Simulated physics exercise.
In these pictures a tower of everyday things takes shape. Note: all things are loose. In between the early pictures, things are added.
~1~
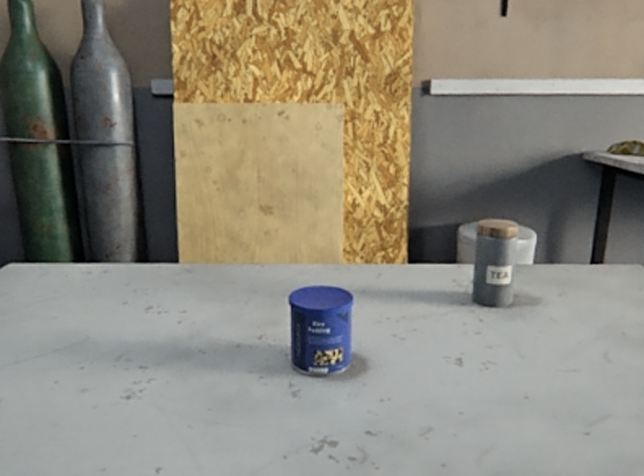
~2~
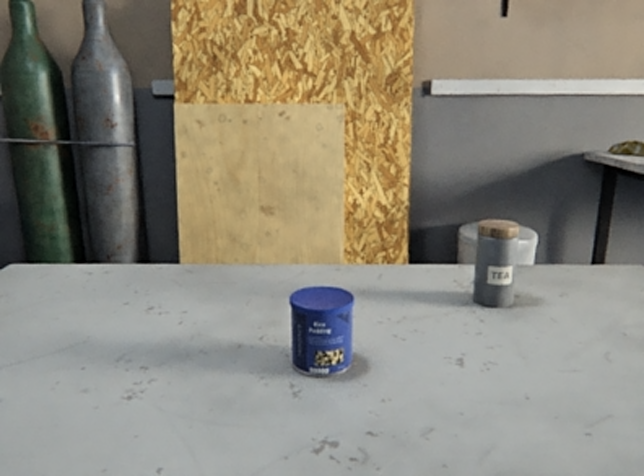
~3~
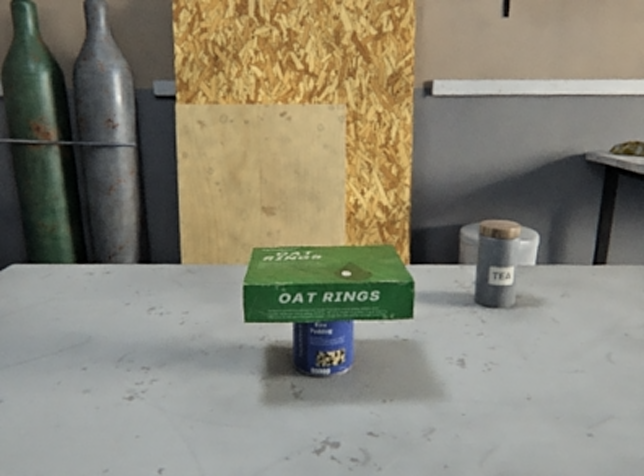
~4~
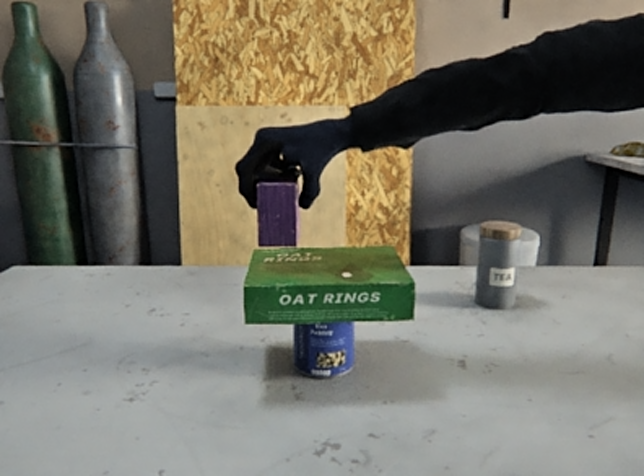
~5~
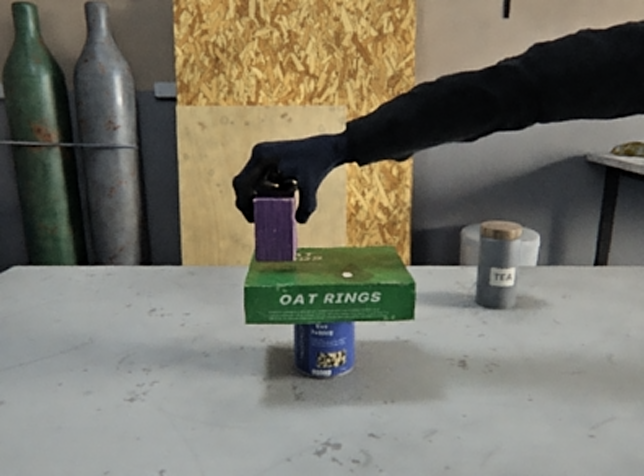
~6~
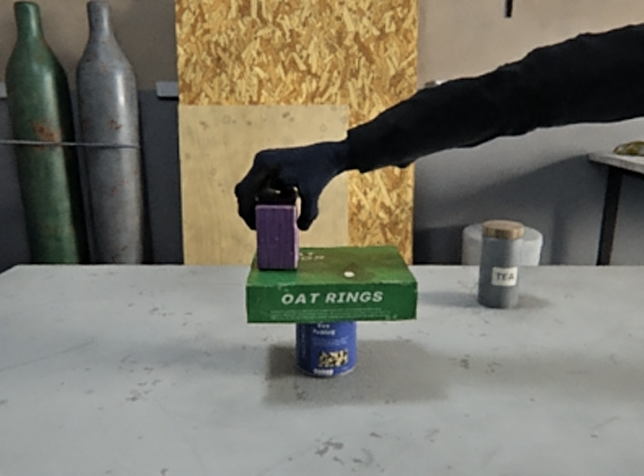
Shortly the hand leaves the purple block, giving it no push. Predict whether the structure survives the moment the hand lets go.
I expect the stack will stand.
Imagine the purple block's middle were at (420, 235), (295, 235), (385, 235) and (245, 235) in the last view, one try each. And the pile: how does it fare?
In the first case the pile topples, in the second it remains standing, in the third it remains standing and in the fourth it topples.
Then, 0.20 s later than the last frame, all is still.
Then, 0.40 s later than the last frame, purple block resting near (277, 233).
When it is over, all 4 as before. End places, in pixels of the last picture, purple block near (277, 233). The pile holds.
